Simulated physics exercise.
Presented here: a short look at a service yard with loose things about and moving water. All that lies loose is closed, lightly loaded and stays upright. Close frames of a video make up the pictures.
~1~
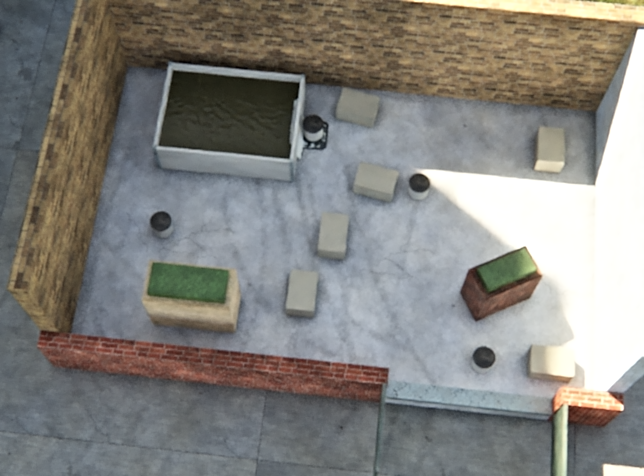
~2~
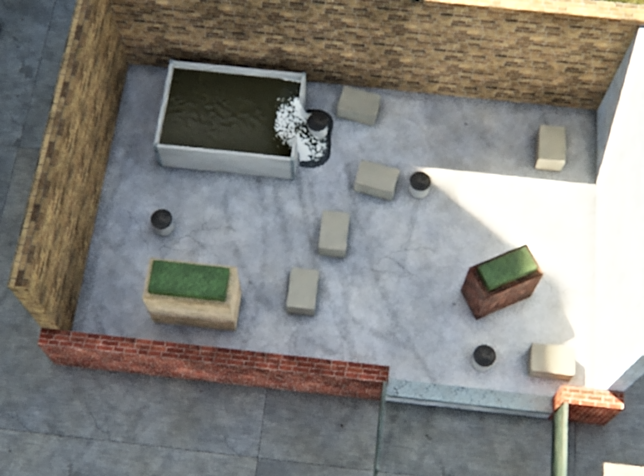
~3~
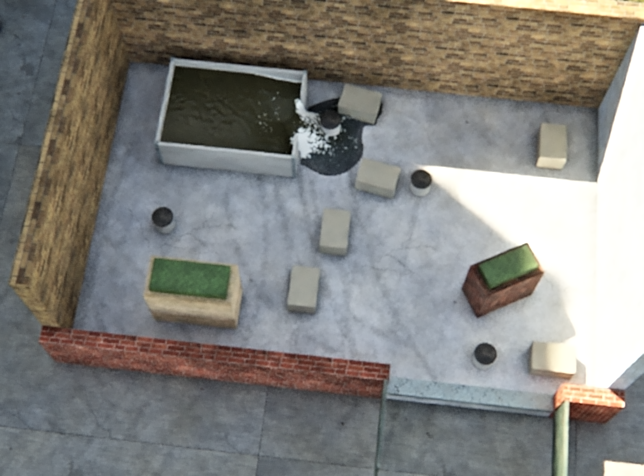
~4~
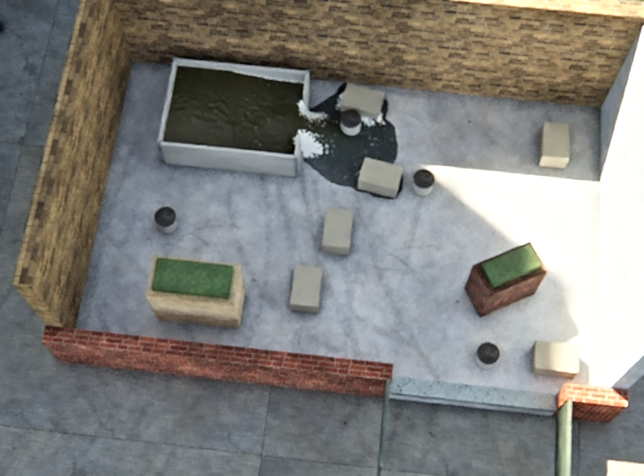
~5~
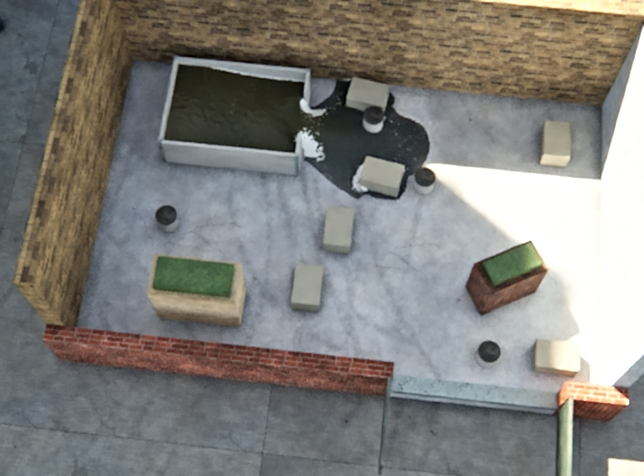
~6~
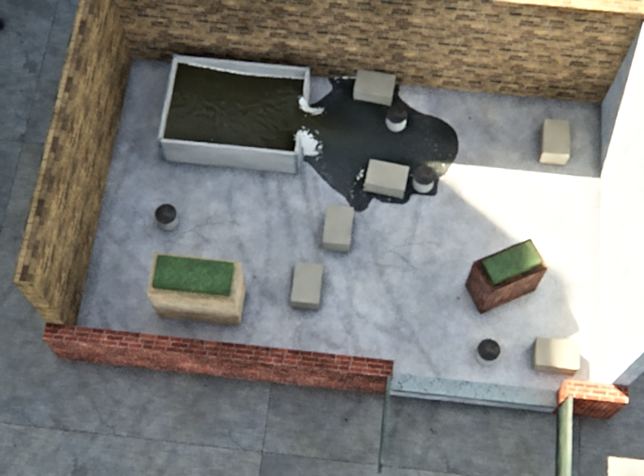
In a walled yard seen from above, dark water pours from the right side of a raised tank and spreads rightward across the pale ground, carrying a dark pail between pale crates, one of which shifts slightly.
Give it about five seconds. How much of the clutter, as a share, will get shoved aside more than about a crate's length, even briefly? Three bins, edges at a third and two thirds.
Within the middle band.
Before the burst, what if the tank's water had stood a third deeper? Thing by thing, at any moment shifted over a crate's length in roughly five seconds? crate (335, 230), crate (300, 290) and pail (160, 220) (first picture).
The first came up short, the next came up short, and the last came up short.
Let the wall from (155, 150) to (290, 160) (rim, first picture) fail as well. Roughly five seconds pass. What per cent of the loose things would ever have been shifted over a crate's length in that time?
40 % or thereabouts.
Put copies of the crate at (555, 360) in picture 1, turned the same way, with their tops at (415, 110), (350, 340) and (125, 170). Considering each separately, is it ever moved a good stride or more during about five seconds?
Here's the rundown: Sent far off, never gets far, and finally never gets far.
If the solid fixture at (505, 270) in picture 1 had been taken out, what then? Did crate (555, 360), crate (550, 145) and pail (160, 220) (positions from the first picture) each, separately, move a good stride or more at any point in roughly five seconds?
Outcome, each in turn - never cleared it / passed the mark / never cleared it.
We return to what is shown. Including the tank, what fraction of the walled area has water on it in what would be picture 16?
I'd estimate around 50 percent.
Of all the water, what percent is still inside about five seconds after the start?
Estimate: About 98 %.
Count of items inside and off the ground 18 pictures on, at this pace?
4 in total.
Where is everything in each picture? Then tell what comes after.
In the first picture, a pail at (313, 124) rests on the ground; a crate at (358, 103), on the bottom; 0 of 10 have shifted.
In the second picture, a pail at (318, 122) rests on the ground, close to its start; a crate at (359, 101), on the bottom; 1 of 10 have shifted.
In the third picture, a pail at (330, 120), afloat, close to its start; a crate at (360, 99), on the bottom; 1 of 10 have shifted.
In the fourth picture, a pail at (351, 118) floats, a stride from its start; a crate at (363, 98), on the bottom; 1 of 10 have shifted.
In the fifth picture, a pail at (374, 115) floats, a stride from its start; a crate at (368, 92) rests on the ground, close to its start; 2 of 10 have shifted.
In the sixth picture, a pail at (397, 114), afloat, a stride from its start; a crate at (375, 83) rests on the ground, close to its start; 3 of 10 have shifted.
A moment on, 1 of 10 are well off their spots; 1 afloat.
Next, 5 of 10 are well off their spots; 4 afloat.
Later, 5 of 10 are well off their spots; 4 afloat.
In the end, 6 of 10 are well off their spots, and 6 have been at some point; 4 afloat.
